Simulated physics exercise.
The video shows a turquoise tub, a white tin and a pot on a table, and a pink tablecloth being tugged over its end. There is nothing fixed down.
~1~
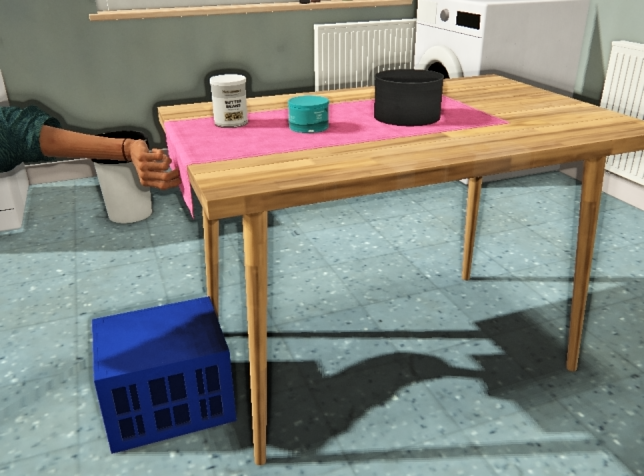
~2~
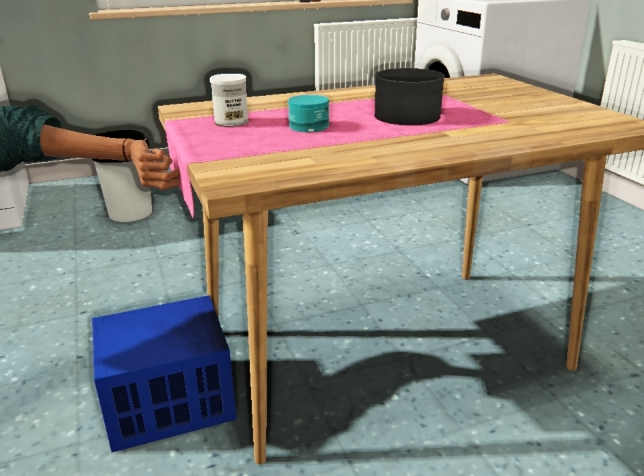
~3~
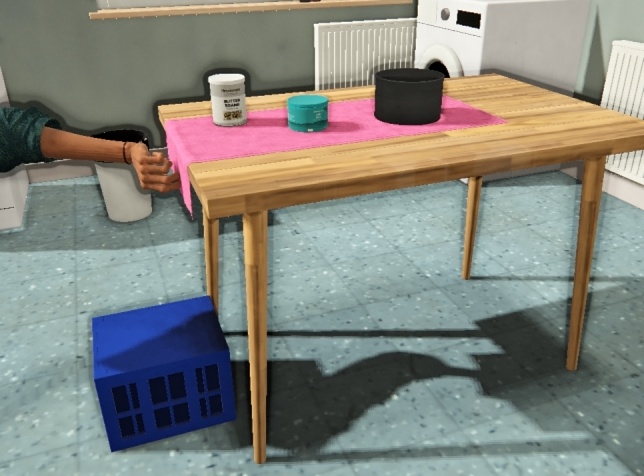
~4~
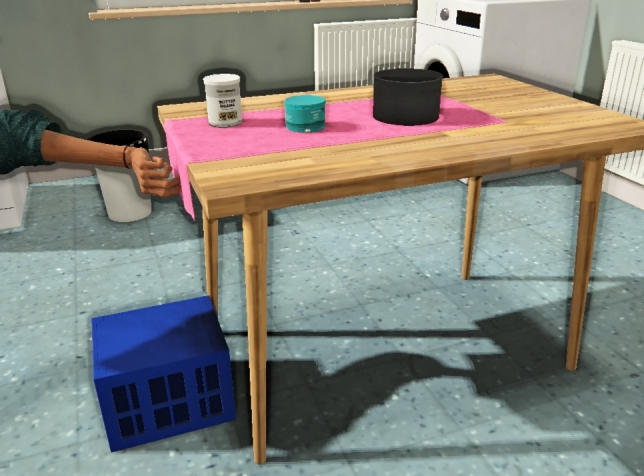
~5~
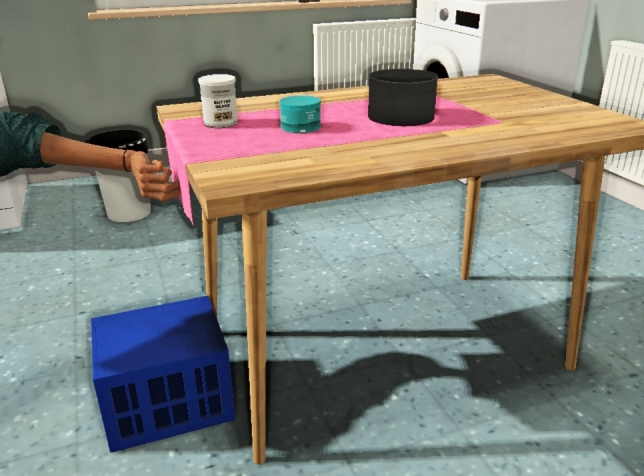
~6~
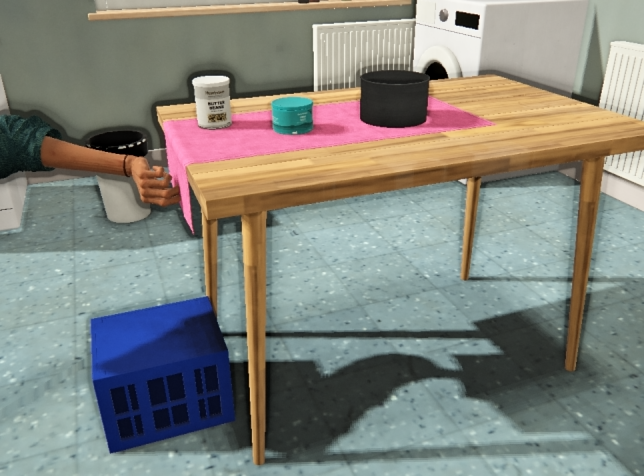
In a grey-green room with a pale blue tiled floor, a fixed camera looks slightly down on a wooden table, with a washing machine and radiators behind. A white tin, a turquoise tub and a black pot stand on a pink cloth, above a blue crate at lower left. An arm from the left tugs the cloth's end, and cloth and containers shift slightly left.
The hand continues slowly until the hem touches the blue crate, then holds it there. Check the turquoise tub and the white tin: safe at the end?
Turquoise tub no; white tin no.
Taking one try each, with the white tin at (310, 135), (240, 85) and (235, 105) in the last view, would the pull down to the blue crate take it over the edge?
It stays on top the first time, stays on top the second time and leaves the top the third time.
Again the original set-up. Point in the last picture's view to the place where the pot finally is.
It ends up near (256, 112).
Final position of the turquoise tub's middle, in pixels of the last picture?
Roughly at (147, 305).
Then, 1.44 s past the final frame, hem going down; tub carried along near (208, 125); tin down below near (132, 288).
Then, 2.54 s past the final frame, hem on the crate; tub down below near (147, 305); tin down below near (132, 288).
When it is over, hem on the crate; tub down below near (147, 305); tin down below near (132, 288). The turquoise tub falls off and the white tin goes over the edge.
